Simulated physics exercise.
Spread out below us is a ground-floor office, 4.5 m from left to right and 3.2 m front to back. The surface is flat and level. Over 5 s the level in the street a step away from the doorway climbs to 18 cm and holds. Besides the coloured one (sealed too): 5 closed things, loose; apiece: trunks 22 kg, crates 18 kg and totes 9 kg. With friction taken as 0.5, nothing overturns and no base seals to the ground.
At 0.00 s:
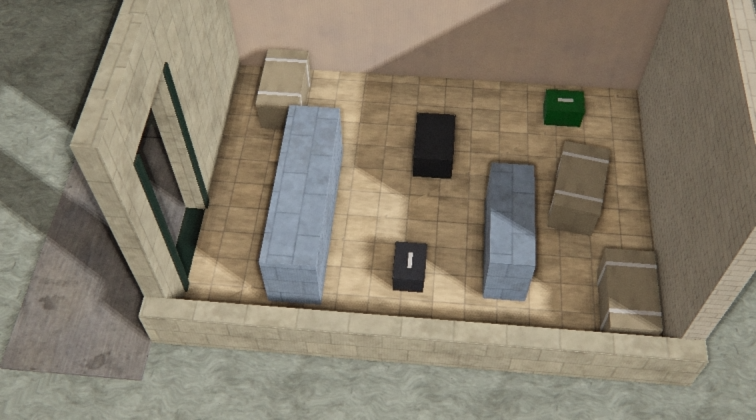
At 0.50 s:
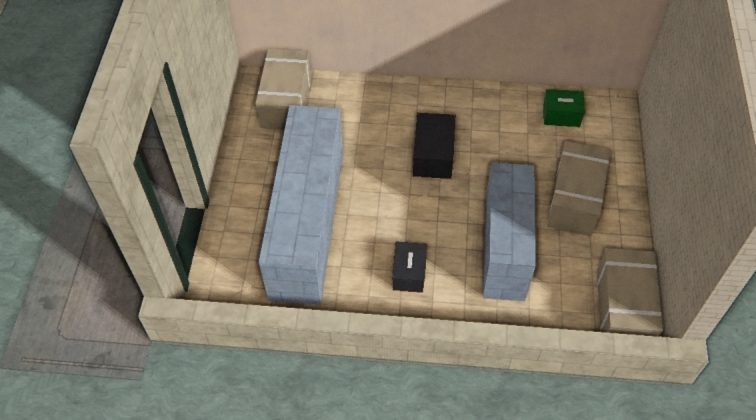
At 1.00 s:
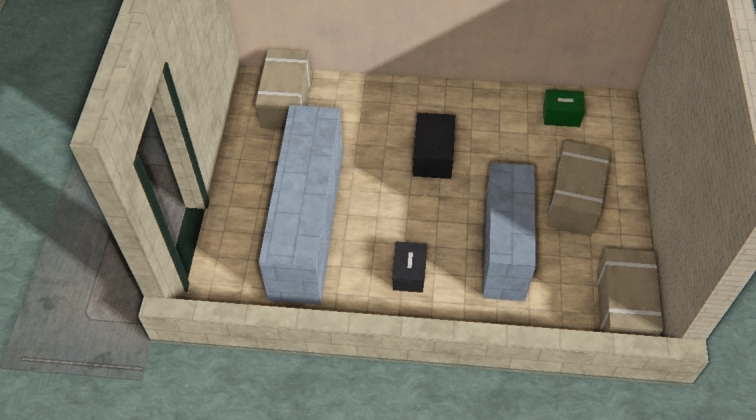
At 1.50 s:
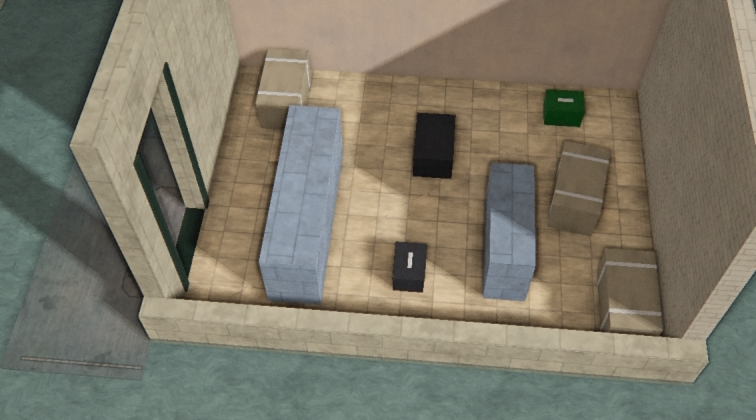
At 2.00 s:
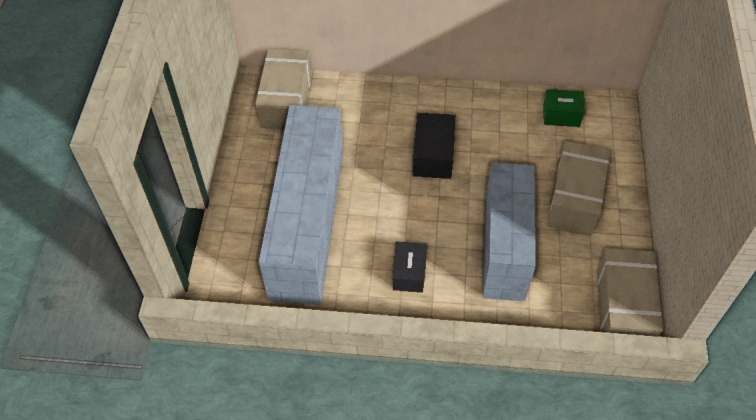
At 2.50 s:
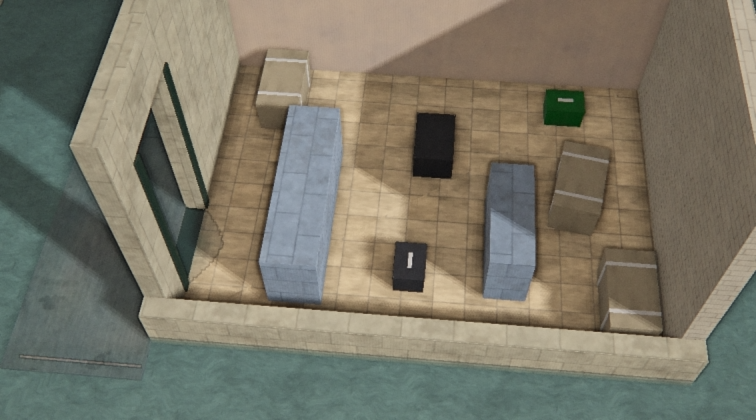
A ground-floor office with a tiled floor is seen from a high, fixed viewpoint, its open doorway on the left. Two long blue-grey blocks stand between three tan strapped crates, two dark boxes near the middle, and a small green tote at the back right. Outside, greenish water spreads over the ground and paving, then a faint wet edge appears just inside the doorway, while everything indoors stays still.
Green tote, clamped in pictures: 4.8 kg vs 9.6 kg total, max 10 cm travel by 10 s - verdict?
Lower suffices.
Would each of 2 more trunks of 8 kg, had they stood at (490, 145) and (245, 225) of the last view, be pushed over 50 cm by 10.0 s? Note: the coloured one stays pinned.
Those two come out inside the line and over the line, in that order.
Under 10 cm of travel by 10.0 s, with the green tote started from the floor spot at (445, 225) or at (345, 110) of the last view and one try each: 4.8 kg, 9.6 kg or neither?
First try, the lighter option suffices; second try, both options fail.
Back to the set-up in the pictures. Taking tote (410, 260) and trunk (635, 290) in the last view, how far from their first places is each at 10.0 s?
They've ended up 0 cm and 0 cm away, in that order.
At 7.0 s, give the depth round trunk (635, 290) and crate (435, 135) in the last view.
Some 0 cm at the first, some 1 cm at the second.
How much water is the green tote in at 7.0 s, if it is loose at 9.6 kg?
Something like 0 centimetres.
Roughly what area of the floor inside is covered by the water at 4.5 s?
About 2.0 m2.
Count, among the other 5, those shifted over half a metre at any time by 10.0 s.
I count 1.
After 3.5 s the green tote would be 0 cm from its start with 4.8 kg and 0 cm from its start with 9.6 kg; 0 cm of water round it then.
After 4.5 s the green tote would be 0 cm from its start with 4.8 kg and 0 cm from its start with 9.6 kg; 0 cm of water round it then.
After 7.0 s the green tote would be 0 cm from its start with 4.8 kg and 0 cm from its start with 9.6 kg; 0 cm of water round it then.
After 10.0 s the green tote would be 0 cm from its start with 4.8 kg and 0 cm from its start with 9.6 kg; 2 cm of water round it then.
